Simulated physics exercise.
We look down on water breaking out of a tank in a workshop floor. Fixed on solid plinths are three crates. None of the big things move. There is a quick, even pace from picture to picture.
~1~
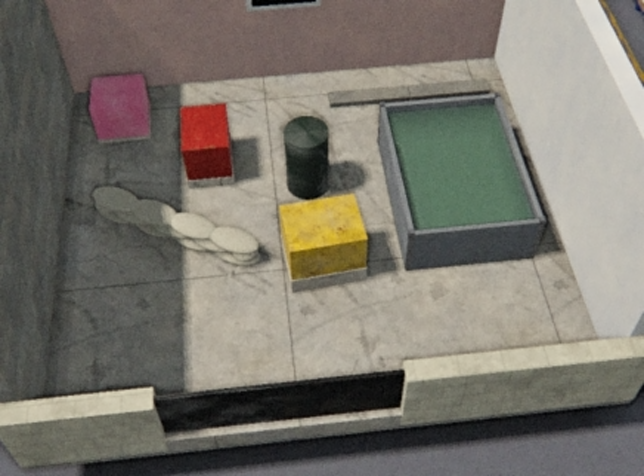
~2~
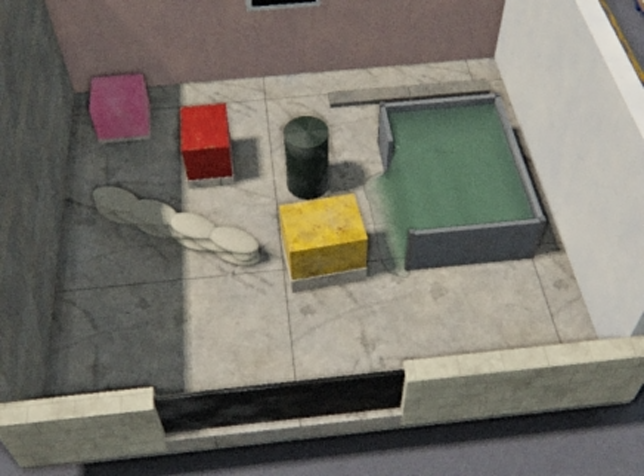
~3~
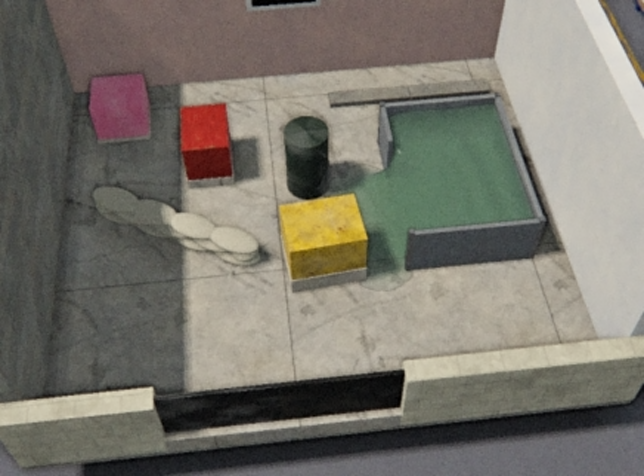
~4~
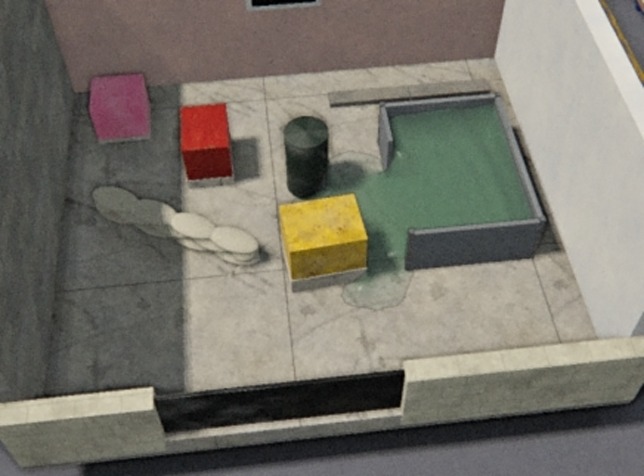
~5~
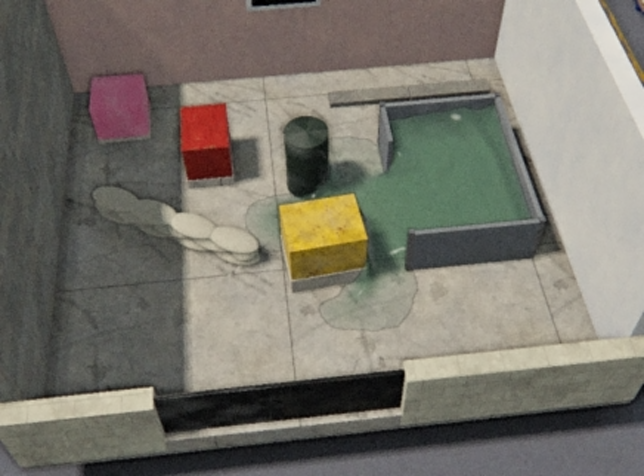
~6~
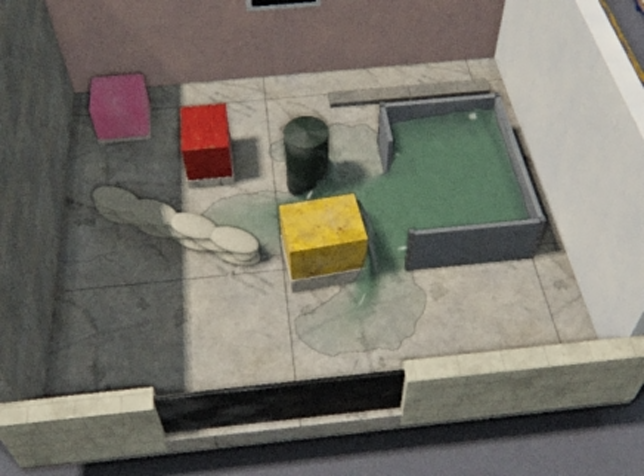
Green water pouring through a gap in a grey tank's left side, spreading around a yellow block and dark cylinder.
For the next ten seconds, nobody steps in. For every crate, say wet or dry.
Pink crate: A wet one; red crate: A wet one; yellow crate: A wet one.
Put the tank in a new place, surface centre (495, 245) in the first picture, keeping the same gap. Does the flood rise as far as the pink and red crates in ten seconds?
Checking each, the pink crate gets swamped and the red crate avoids the flood.
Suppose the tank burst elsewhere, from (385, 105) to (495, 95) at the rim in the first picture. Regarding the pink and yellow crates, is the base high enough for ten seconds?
In that case the pink crate is flooded and the yellow crate is never flooded.
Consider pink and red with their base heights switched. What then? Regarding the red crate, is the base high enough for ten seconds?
The red one gets flooded.
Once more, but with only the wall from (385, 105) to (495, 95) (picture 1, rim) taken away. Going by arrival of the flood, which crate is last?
The yellow one.
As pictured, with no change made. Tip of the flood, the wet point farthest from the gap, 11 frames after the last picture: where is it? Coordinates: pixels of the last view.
About at (75, 95).
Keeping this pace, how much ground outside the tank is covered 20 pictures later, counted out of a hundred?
It comes out near 75 percent.
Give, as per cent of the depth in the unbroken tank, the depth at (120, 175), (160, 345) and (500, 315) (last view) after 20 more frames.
Roughly 8 per cent, 4 per cent and 2 per cent.
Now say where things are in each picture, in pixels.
The first picture shows still water in the water tank at (457, 164).
In the second picture, water pours out at (400, 211) and has run to (376, 178).
In the third picture, the front is at (382, 285), out from the gap at (400, 212).
In the fourth picture, water pours out at (400, 212) and has run to a hidden place.
In the fifth picture, the front is at (254, 215), out from the gap at (400, 213).
In the sixth picture, water pours out at (400, 213) and has run to (206, 223).
A moment on, water covers 30 % of the floor; the pink crate not reached, the red crate water round its plinth, the yellow crate water round its plinth.
Next, water covers 50 % of the floor; the pink crate water round its plinth, the red crate water round its plinth, the yellow crate water round its plinth.
Then, water covers 75 % of the floor; the pink crate water round its plinth, the red crate water round its plinth, the yellow crate water round its plinth.
Later, water covers 95 % of the floor; the pink crate water round its plinth, the red crate water round its plinth, the yellow crate water round its plinth.
In the end, water covers 95 % of the floor; the pink crate was topped, the red crate was topped, the yellow crate was topped.
